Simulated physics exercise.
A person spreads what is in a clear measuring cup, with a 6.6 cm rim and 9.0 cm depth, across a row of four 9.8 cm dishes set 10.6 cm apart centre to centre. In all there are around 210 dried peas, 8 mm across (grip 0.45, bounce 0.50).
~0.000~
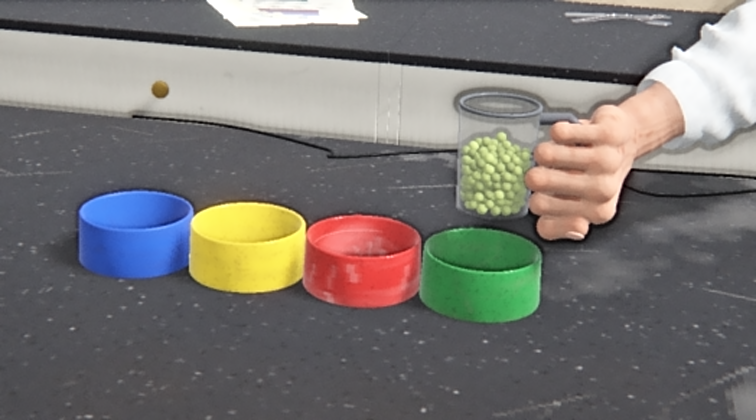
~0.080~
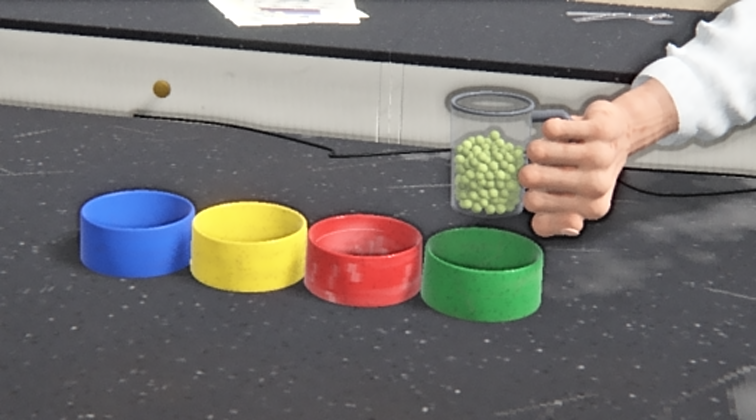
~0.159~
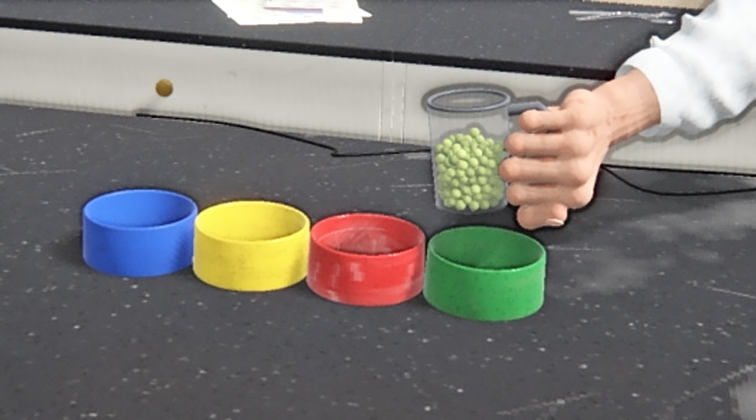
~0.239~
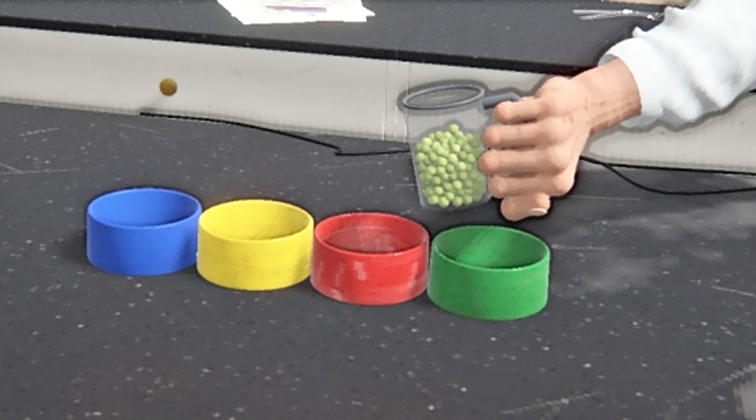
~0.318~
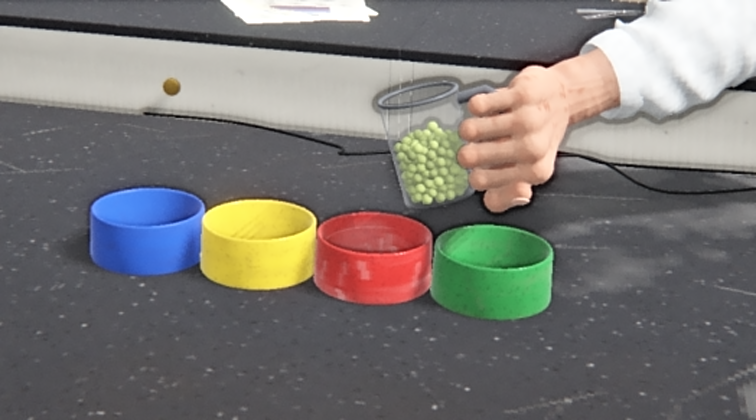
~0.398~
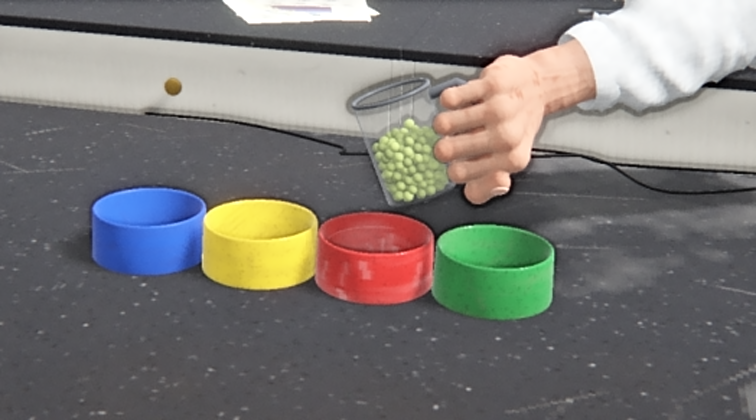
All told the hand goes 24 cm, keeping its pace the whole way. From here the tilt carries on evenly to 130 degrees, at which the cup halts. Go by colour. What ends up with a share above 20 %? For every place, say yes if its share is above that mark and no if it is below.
Red: No, blue: Yes, green: No, yellow: No, counter: No.
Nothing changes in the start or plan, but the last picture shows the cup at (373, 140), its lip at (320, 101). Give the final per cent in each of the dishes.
It'd finish with red at 0, blue at 100, green at 0 and yellow at 0.
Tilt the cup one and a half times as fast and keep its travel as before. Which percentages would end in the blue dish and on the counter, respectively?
I'd expect blue to end at 100 and the counter at 0.
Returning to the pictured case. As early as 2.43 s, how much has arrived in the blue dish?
Estimate to date: Some 100 %.
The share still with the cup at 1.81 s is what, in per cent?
Reading: Approx. 100 %.
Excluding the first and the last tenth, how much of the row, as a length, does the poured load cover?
Roughly 6 cm of the row.
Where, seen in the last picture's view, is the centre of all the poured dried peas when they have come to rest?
Approximately (154, 236) in the last picture.
After 1.24 s, tilt 71 degrees; cup holds 100 %.
After 1.81 s, tilt 105 degrees; cup holds 100 %.
After 2.43 s, tilt 130 degrees; cup holds 0 %, blue 100 %.
In the end, at 2.7 s, red 0 %, blue 100 %, green 0 %, yellow 0 %, counter 0 %.
